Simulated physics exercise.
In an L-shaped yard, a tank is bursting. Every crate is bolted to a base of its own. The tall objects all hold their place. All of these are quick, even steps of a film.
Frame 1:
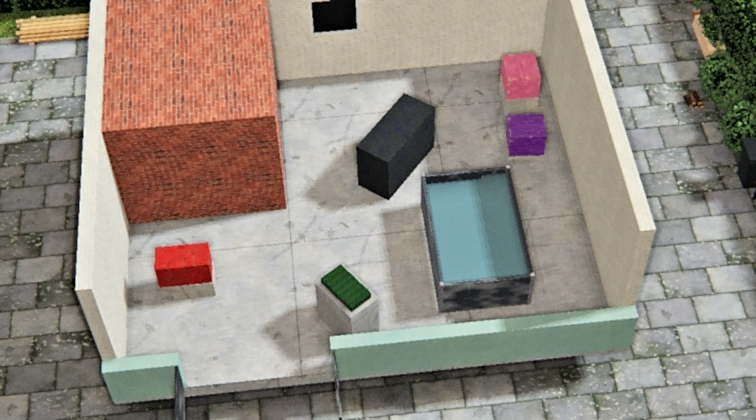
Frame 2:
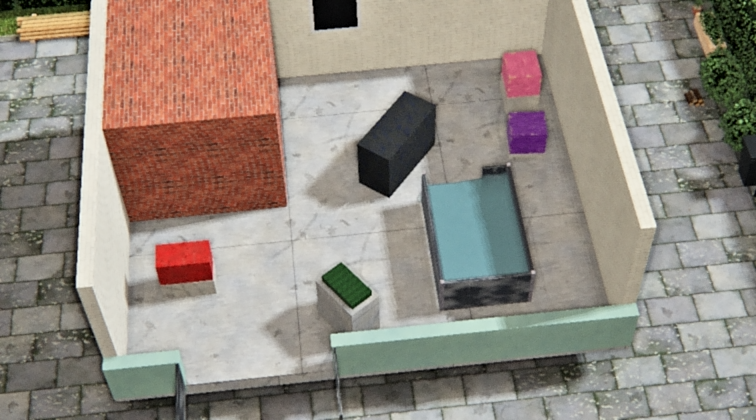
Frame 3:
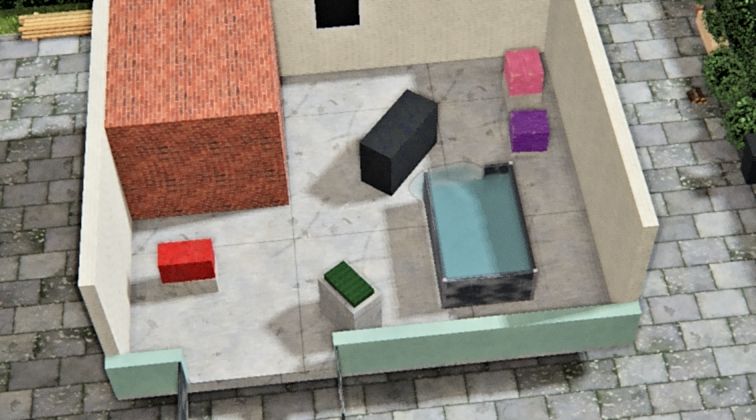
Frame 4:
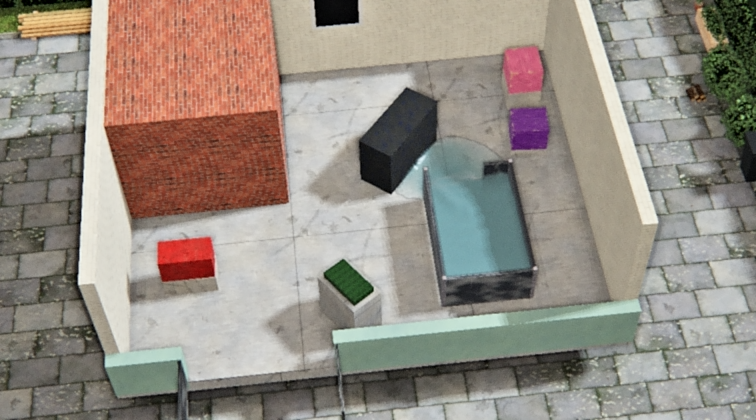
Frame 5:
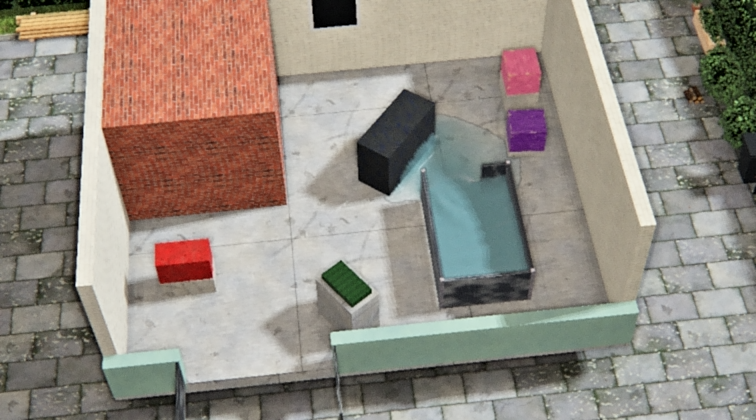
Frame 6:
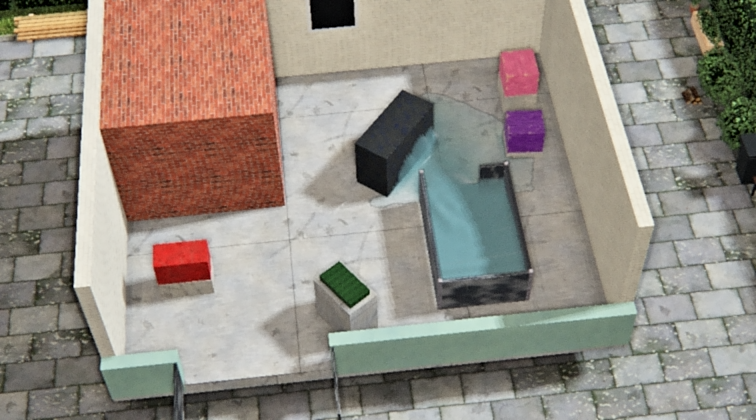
Water pours from a gap in the far side of a dark-walled tank, right of centre in a pale-walled yard seen from high above. A brick-red block stands at the upper left, a red box below it, a green-topped white block near the front, a black block in the middle, and pink and purple boxes at the right. The water fans across the grey floor to the black block and spreads farther back, while the camera barely shifts.
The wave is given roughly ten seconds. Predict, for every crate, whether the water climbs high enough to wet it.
My prediction: The red crate remains dry; the purple crate gets wetted; the pink crate remains dry.
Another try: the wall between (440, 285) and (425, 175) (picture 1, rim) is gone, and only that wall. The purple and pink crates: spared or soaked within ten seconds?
As I see it, the purple crate is not reached, and the pink crate is not reached.
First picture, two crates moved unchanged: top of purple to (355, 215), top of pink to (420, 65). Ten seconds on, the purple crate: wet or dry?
Within ten seconds the purple crate stays untouched.
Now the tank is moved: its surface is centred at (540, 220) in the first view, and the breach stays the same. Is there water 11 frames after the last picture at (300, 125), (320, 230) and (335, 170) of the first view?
As listed: Not flooded, no water, not flooded.
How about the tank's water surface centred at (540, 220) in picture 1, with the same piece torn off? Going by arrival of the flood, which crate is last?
Last: The red crate.
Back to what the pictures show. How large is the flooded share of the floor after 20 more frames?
Close to 55 %.
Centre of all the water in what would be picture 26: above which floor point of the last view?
My pick is pixel (461, 171).
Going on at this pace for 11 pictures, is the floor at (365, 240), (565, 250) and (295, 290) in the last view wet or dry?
First inundated, second spared, third spared.
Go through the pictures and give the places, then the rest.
Still water in the water tank at (476, 227), in the first frame.
The front is at (420, 201), out from the gap on the water tank's far side, in the second frame.
The front is at a hidden place, out from the gap on the water tank's far side, in the third frame.
The front is at (456, 140), out from the gap on the water tank's far side, in the fourth frame.
Water pours out on the water tank's far side and has run to (437, 117), in the fifth frame.
Water pours out on the water tank's far side and has run to (428, 96), in the sixth frame.
A moment on, water covers 20 % of the floor; the red crate not reached, the purple crate water round its plinth, the pink crate water round its plinth.
Next, water covers 35 % of the floor; the red crate not reached, the purple crate water round its plinth, the pink crate water round its plinth.
Then, water covers 55 % of the floor; the red crate not reached, the purple crate water round its plinth, the pink crate water round its plinth.
Later, water covers 80 % of the floor; the red crate water round its plinth, the purple crate water round its plinth, the pink crate water round its plinth.
In the end, water covers 90 % of the floor; the red crate stayed above the water, the purple crate was topped, the pink crate stayed above the water.
